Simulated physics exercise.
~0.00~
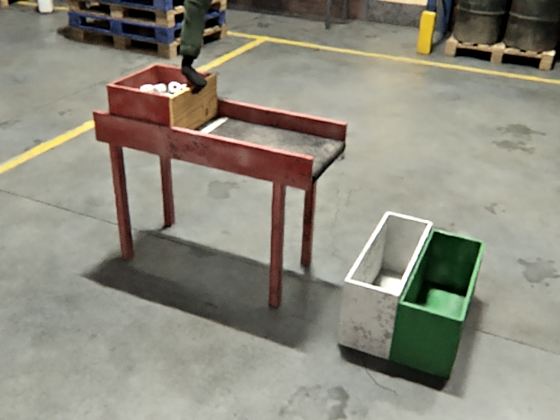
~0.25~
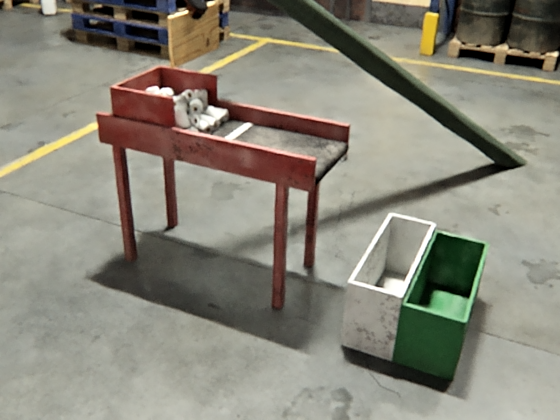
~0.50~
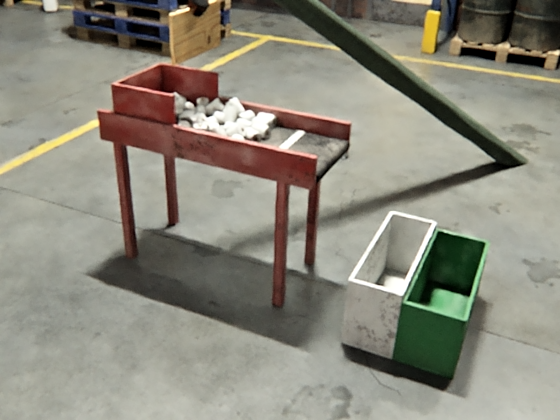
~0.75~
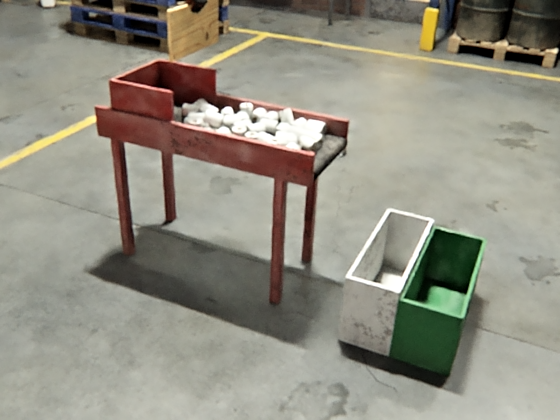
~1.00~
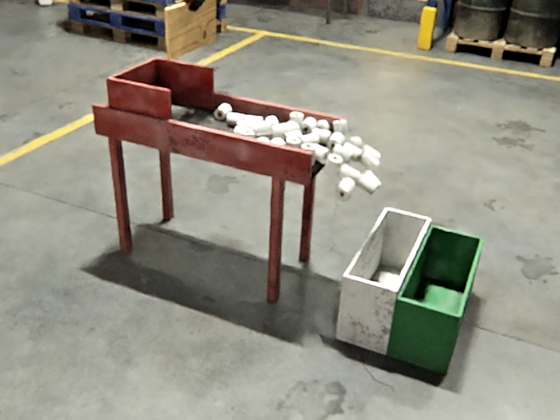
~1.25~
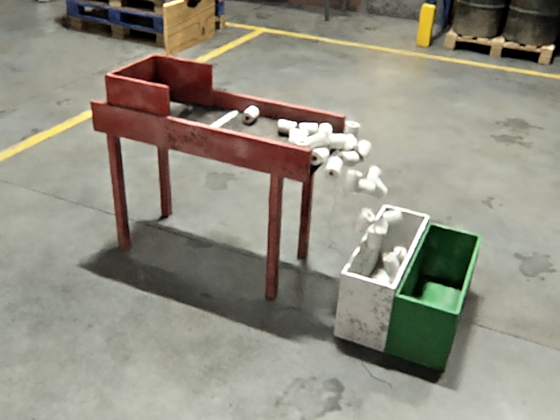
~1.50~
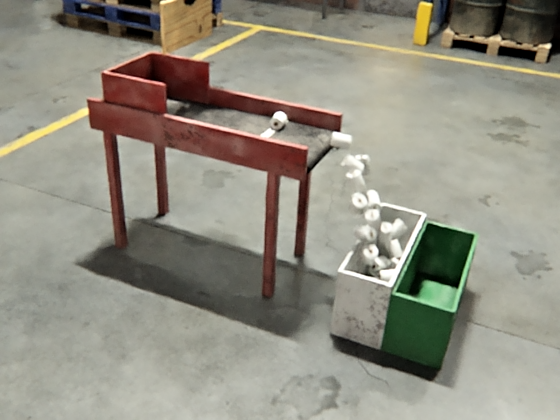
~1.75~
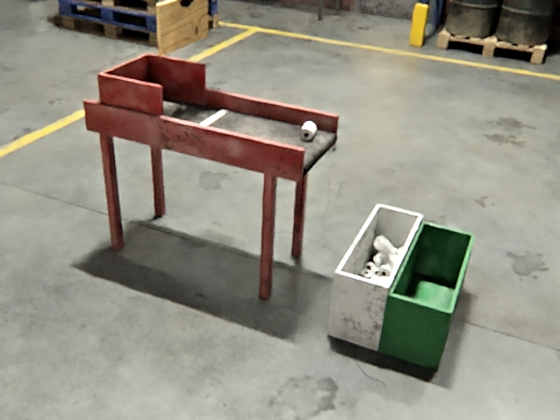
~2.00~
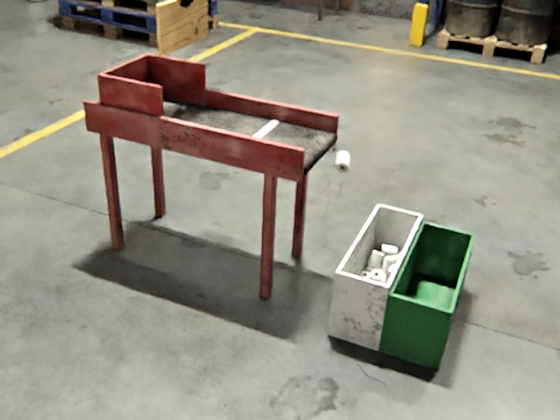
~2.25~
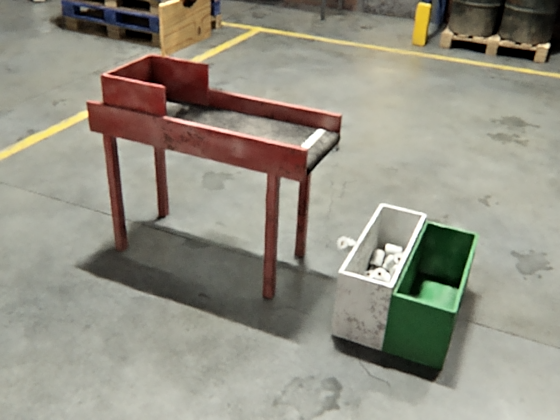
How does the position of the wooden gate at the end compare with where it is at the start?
At the start the wooden gate stands upright against the right side of the red pen, closing it off. By the end it is still upright but higher up in the view, clear of the pen, which is left open onto the belt.
